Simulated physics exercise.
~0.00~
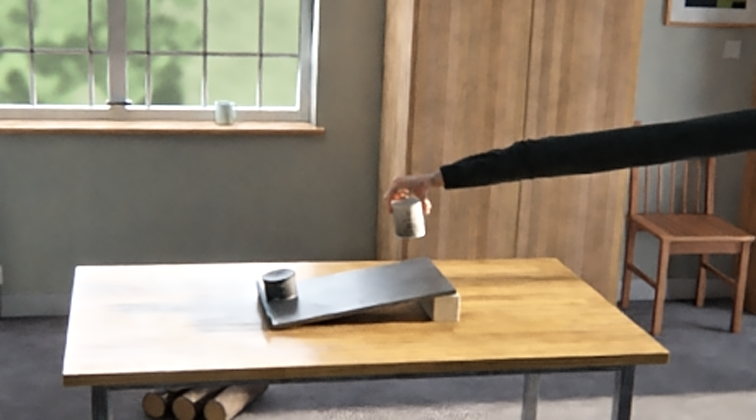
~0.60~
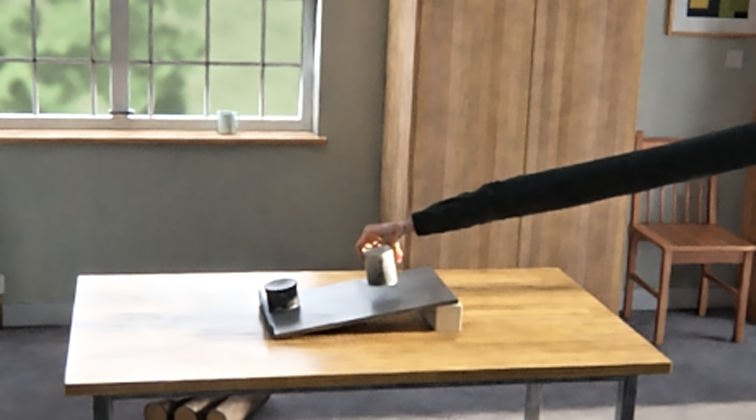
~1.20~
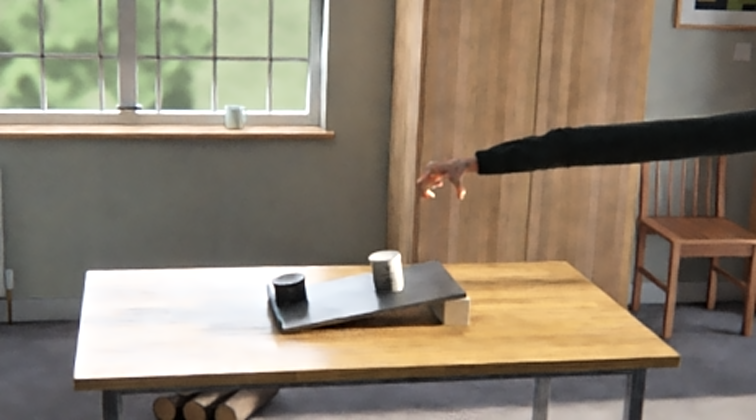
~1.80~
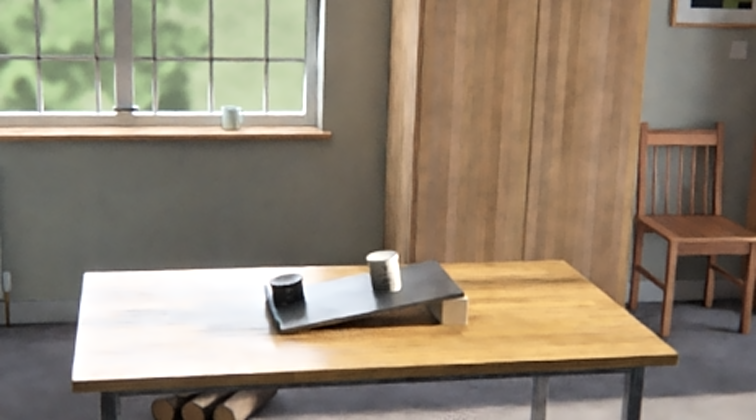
In a room with a window on the left and a tall wooden cupboard behind, a slightly swaying view looks across at a wooden table with metal legs. On it a dark board slopes down to the left, its right end propped on a pale block, with a black tub near the low end. A dark-sleeved arm reaches in from the right, holding a white tin above the board. The hand moves it left and down, sets it on the slope, then lets go and draws back out of view. The tin stays where it was put, and the tub keeps its place.
